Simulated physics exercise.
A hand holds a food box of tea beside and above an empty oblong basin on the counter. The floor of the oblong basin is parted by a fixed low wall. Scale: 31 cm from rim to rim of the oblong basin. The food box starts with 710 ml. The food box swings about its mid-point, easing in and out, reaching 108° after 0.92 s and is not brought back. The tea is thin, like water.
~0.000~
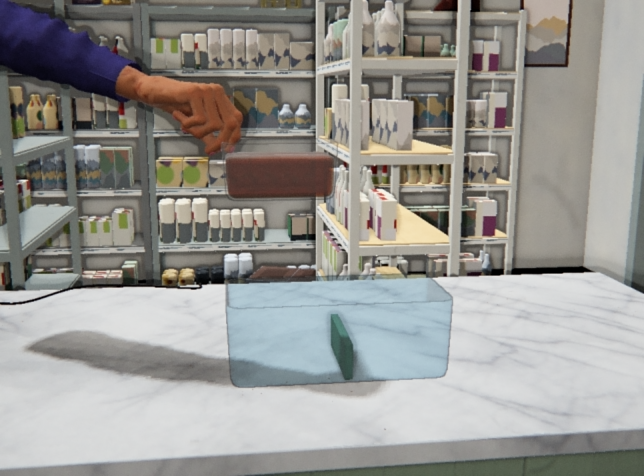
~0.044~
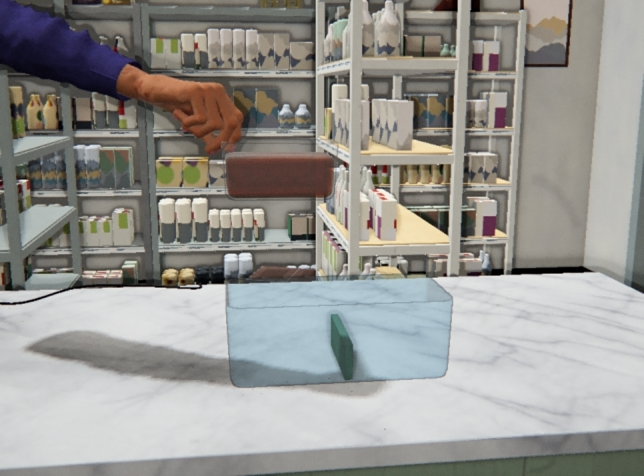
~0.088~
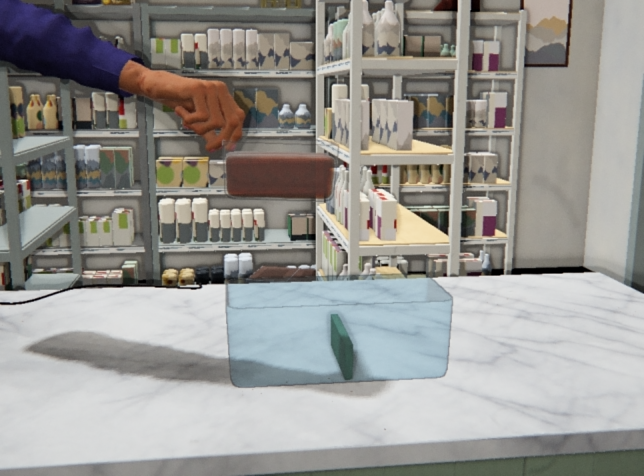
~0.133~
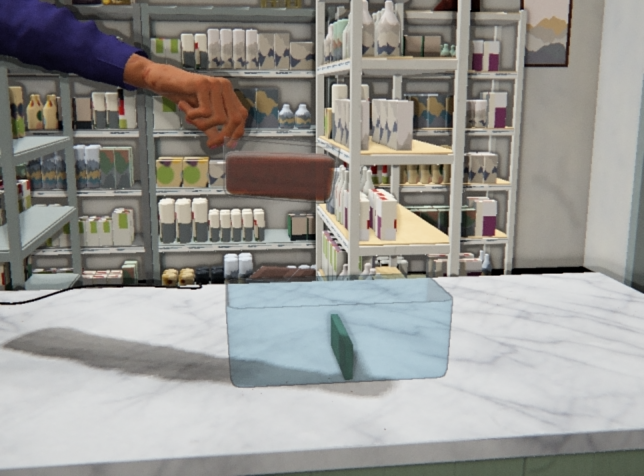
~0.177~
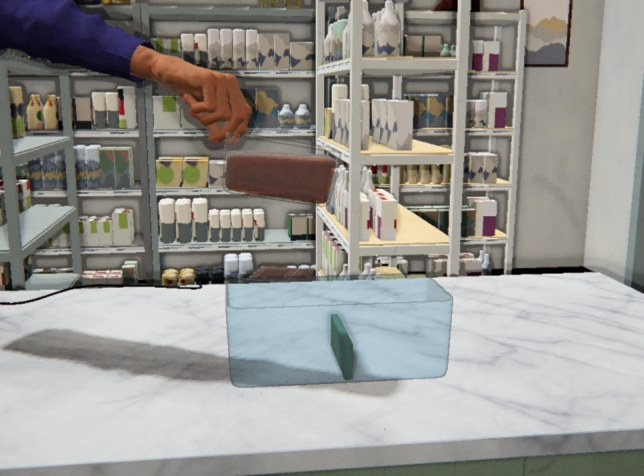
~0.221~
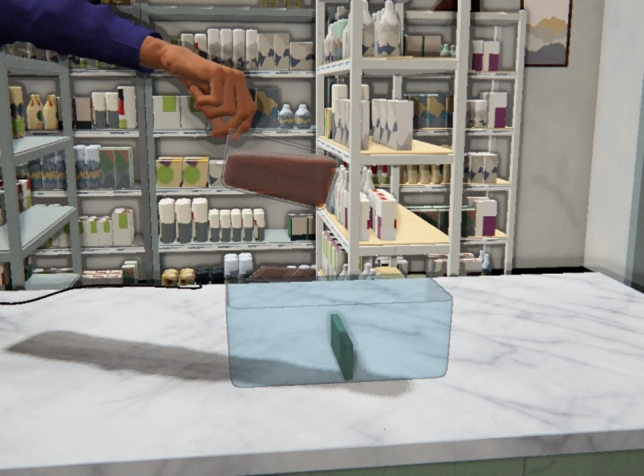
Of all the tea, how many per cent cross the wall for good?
About 76 per cent.
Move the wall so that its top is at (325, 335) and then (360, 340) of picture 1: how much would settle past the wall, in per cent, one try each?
First 90, then 55 per cent.
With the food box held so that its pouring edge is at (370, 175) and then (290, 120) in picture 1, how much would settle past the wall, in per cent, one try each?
In turn about 90 and 55 per cent.
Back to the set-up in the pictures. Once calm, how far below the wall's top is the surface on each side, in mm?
Left about 46 mm, right about 26 mm.
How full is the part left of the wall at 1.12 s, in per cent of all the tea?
Some 20 per cent.
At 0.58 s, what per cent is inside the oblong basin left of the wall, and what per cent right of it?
Some 0 per cent left and 12 right.
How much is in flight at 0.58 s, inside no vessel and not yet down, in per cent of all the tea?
Some 46 per cent.
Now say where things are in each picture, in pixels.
In the first frame, it leans 0°; its right rim is at (334, 142); the tea meets the walls at (225, 156) and (331, 155); the oblong basin's rim runs from (227, 295) to (440, 287); the wall's top is at (341, 329).
In the second frame, it leans 1°; its right rim is at (334, 143); the tea meets the walls at (225, 156) and (331, 155).
In the third frame, it leans 2°; its right rim is at (335, 145); the tea meets the walls at (225, 155) and (331, 156).
In the fourth frame, it leans 6°; its right rim is at (336, 148); the tea meets the walls at (226, 155) and (332, 157).
In the fifth frame, it leans 10°; its right rim is at (337, 152); the tea meets the walls at (227, 154) and (334, 158).
In the sixth frame, it leans 15°; its right rim is at (338, 157); the tea meets the walls at (227, 155) and (335, 158).
Then, 0.58 s in, the tilt is 76° and 41 per cent is still to pour, 0 is left of the wall and 12 right of it.
Then, 0.84 s in, the tilt is 106° and 7 per cent is still to pour, 7 is left of the wall and 75 right of it.
Then, 1.12 s in, the tilt is 108° and 0 per cent is still to pour, 20 is left of the wall and 76 right of it.
Then, 1.42 s in, the tilt is 108° and 0 per cent is still to pour, 21 is left of the wall and 76 right of it.
Finally, 21 per cent lies left of the wall, 76 right of it and 3 outside.
